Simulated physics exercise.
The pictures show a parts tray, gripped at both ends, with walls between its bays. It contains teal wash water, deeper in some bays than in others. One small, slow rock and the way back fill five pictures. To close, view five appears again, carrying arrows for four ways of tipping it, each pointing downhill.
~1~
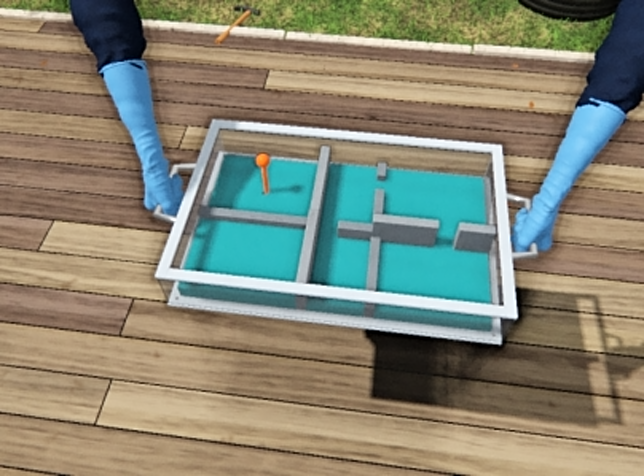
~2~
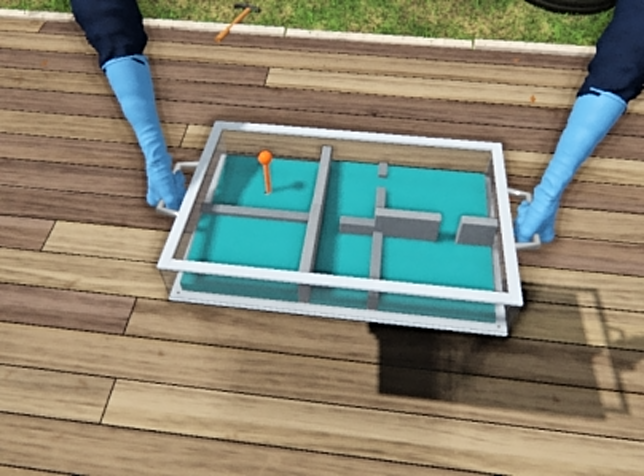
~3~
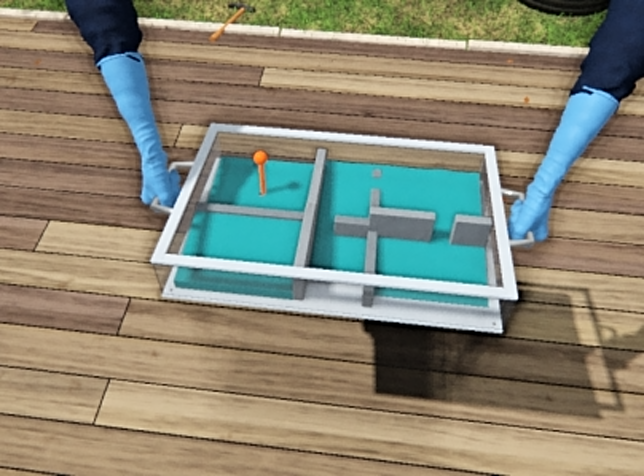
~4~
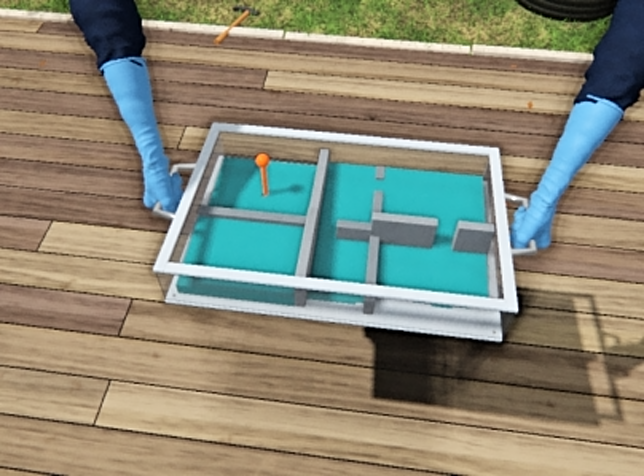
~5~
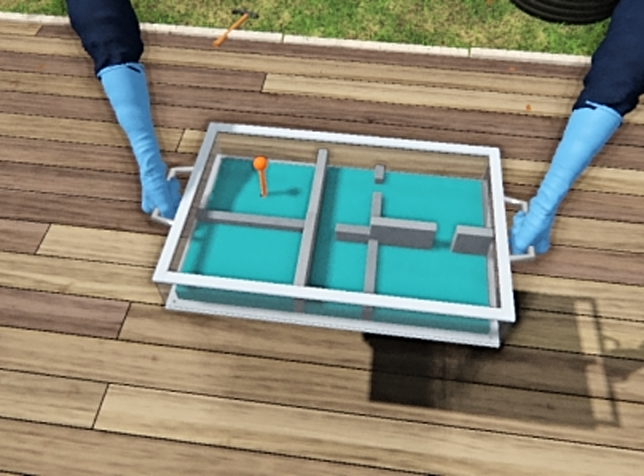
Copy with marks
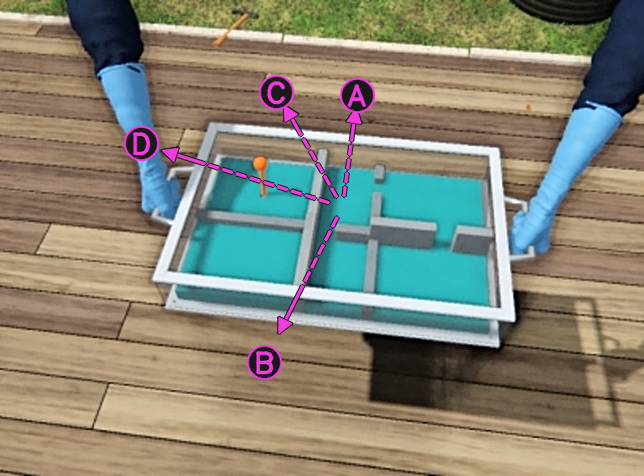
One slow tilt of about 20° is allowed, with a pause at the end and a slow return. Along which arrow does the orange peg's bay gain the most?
The answer is arrow C.
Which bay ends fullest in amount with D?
It is the back left one.
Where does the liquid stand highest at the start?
The front left bay.
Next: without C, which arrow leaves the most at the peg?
Here it is arrow D.
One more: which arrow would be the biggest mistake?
It is B.
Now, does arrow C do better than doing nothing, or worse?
Arrow C is better.
In magenta, A ends at (355, 113); B ends at (281, 328); C ends at (286, 109); D ends at (167, 151).
With A, about 26 % of the liquid ends in the peg's bay; nothing spills.
With B, about 13 % of the liquid ends in the peg's bay; nothing spills.
With C, about 47 % of the liquid ends in the peg's bay; nothing spills.
With D, about 35 % of the liquid ends in the peg's bay; nothing spills.
